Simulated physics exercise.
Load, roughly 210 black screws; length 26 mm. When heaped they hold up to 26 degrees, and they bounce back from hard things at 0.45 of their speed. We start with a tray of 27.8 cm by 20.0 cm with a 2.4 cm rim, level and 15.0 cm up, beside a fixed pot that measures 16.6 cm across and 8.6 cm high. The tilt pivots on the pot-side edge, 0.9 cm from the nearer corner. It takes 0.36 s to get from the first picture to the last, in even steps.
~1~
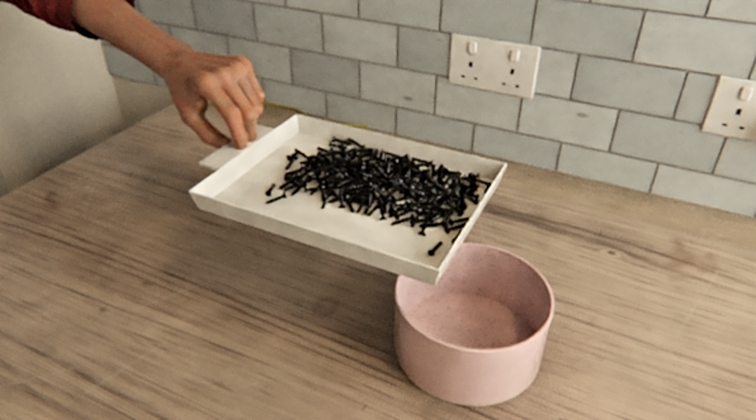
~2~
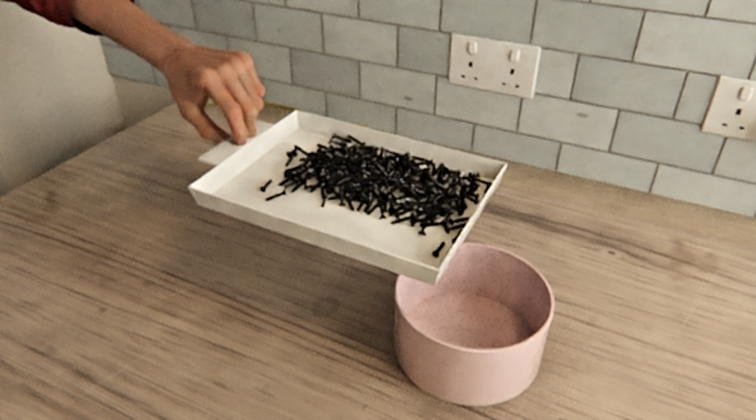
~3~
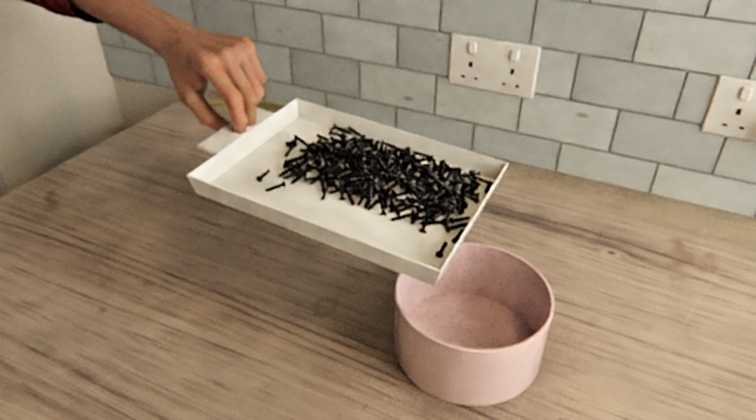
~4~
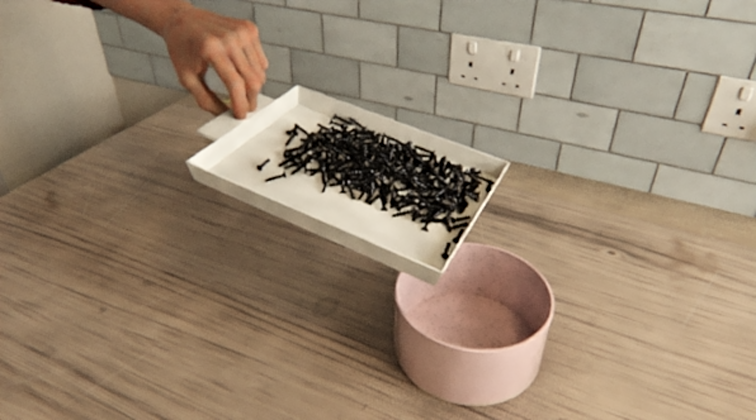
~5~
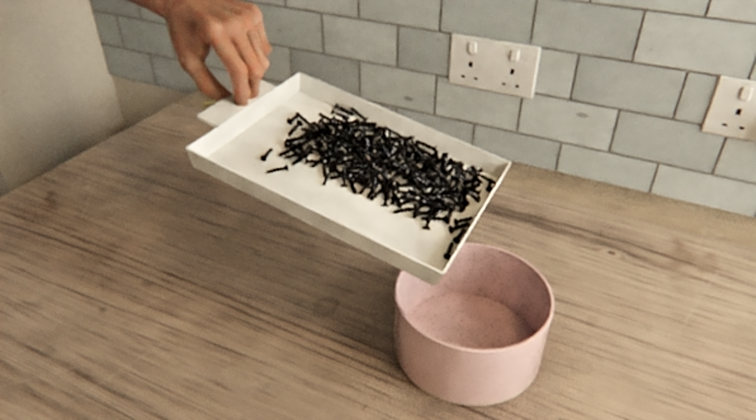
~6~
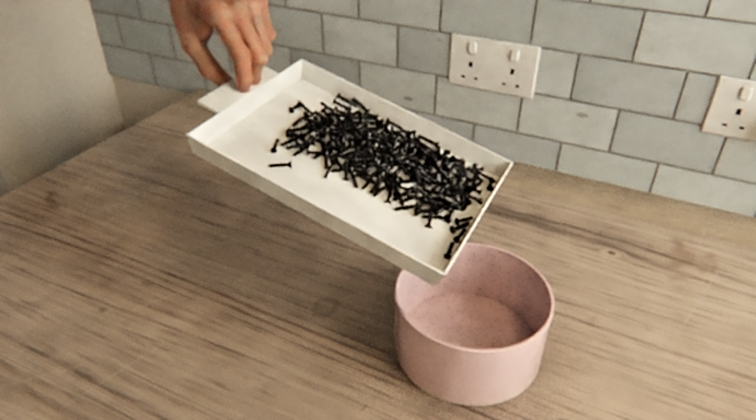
To begin with, a hand at the left grips the tab of a white tray of black screws, held nearly level above a wooden worktop beside an empty pink pot. The hand then steadily raises that end, tilting the tray towards the pot, while the screws barely shift and remain heaped inside.
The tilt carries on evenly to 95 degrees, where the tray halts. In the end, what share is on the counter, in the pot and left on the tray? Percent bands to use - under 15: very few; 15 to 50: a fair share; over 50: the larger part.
Counter - a fair share, pot - the larger part, left on the tray - very few.
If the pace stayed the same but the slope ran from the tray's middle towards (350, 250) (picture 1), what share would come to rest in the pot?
That comes to around 0 per cent.
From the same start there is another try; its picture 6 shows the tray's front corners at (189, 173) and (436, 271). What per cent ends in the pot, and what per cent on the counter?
Final per cent - pot 0, counter 100.
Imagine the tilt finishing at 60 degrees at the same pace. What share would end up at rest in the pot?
It would land at about 10 percent.
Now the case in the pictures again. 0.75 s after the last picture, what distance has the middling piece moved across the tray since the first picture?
About 8 cm.
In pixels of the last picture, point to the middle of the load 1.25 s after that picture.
(494, 212) or thereabouts.
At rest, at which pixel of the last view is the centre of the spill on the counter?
Near (567, 326).
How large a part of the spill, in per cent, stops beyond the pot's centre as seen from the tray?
Some 100 per cent.
Then, 0.75 s after the last picture, tilt 53 degrees; the tray holds 100 %, the pot 0 %.
Then, 1.25 s after the last picture, tilt 78 degrees; the tray holds 85 %, the pot 5 %.
Then, 1.81 s after the last picture, tilt 95 degrees; the tray holds 0 %, the pot 70 %.
In the end, counter 30 %, pot 70 %, tray 0 %.
